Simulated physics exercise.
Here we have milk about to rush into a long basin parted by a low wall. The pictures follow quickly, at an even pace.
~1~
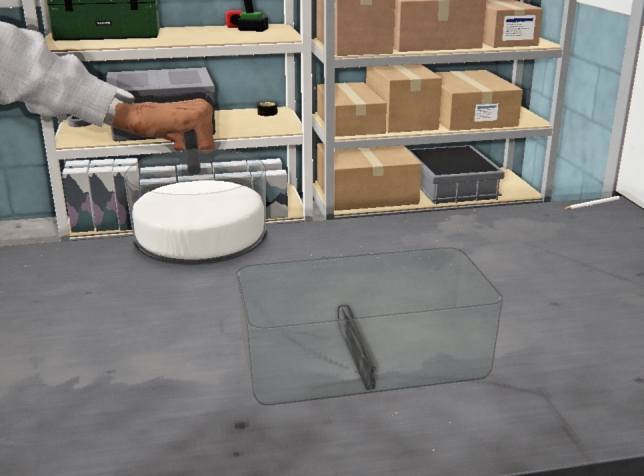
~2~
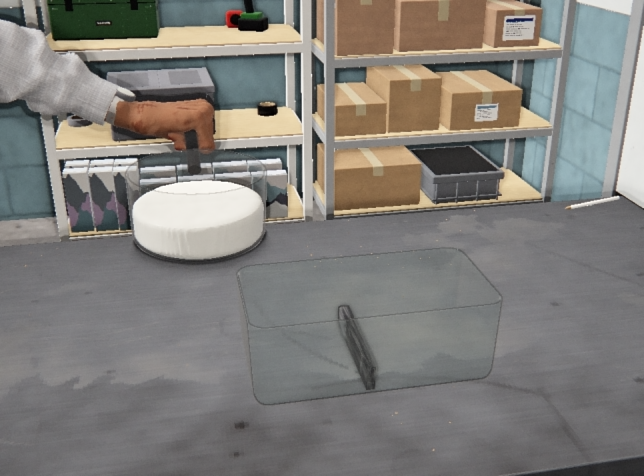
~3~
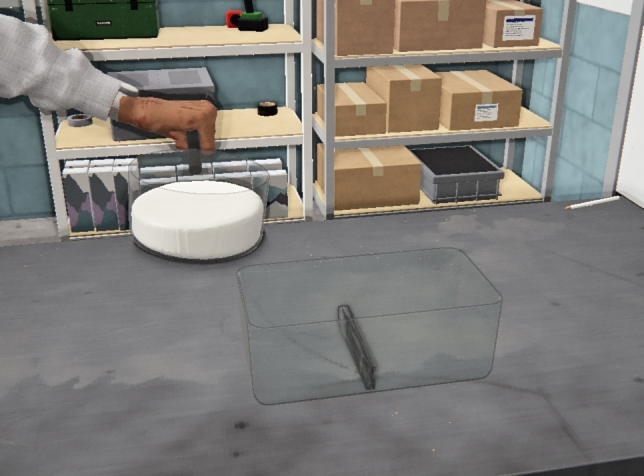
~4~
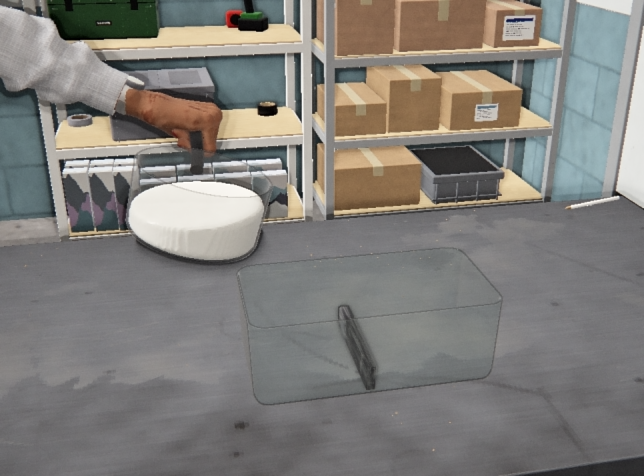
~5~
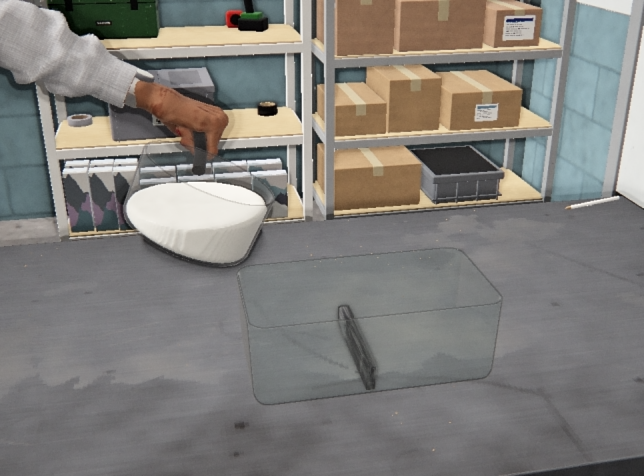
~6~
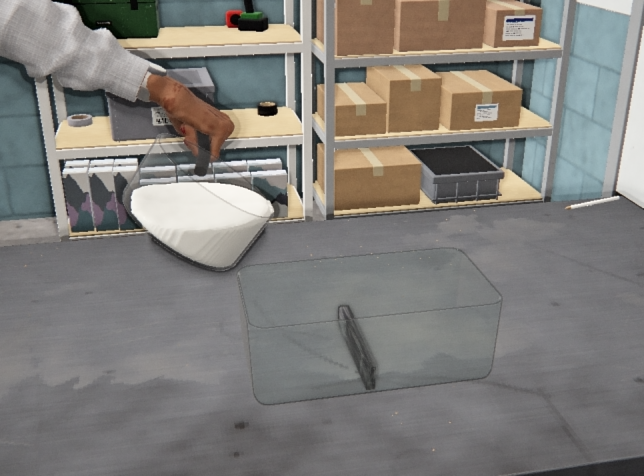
At the start, a hand holds a round clear container of white liquid upright on a grey surface, behind a long transparent basin with a low dark divider. The hand then tilts the container steadily to the right, and the liquid shifts inside, its shape growing lopsided, while the basin stays still and empty.
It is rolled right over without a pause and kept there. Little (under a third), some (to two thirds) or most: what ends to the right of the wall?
In the end under a third is right of the wall.
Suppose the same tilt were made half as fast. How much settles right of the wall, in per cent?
About 5 per cent.
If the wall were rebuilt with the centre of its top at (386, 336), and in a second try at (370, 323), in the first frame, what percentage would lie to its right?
The first gives 15 %, the second 5 %.
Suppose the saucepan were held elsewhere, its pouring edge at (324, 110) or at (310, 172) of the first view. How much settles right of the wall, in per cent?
The first gives 70 %, the second 25 %.
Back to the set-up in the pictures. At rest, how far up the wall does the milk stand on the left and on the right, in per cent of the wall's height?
Some 80 per cent left and 10 right.
A moment on, the saucepan is tipped on its side and 42 per cent is still to pour, 25 is left of the wall and 0 right of it.
Next, the saucepan is tipped on its side and 16 per cent is still to pour, 69 is left of the wall and 4 right of it.
Then the saucepan is tipped on its side and 5 per cent is still to pour, 80 is left of the wall and 11 right of it.
Later the saucepan is tipped on its side and 1 per cent is still to pour, 83 is left of the wall and 14 right of it.
Finally, 82 per cent lies left of the wall, 15 right of it and 2 outside.
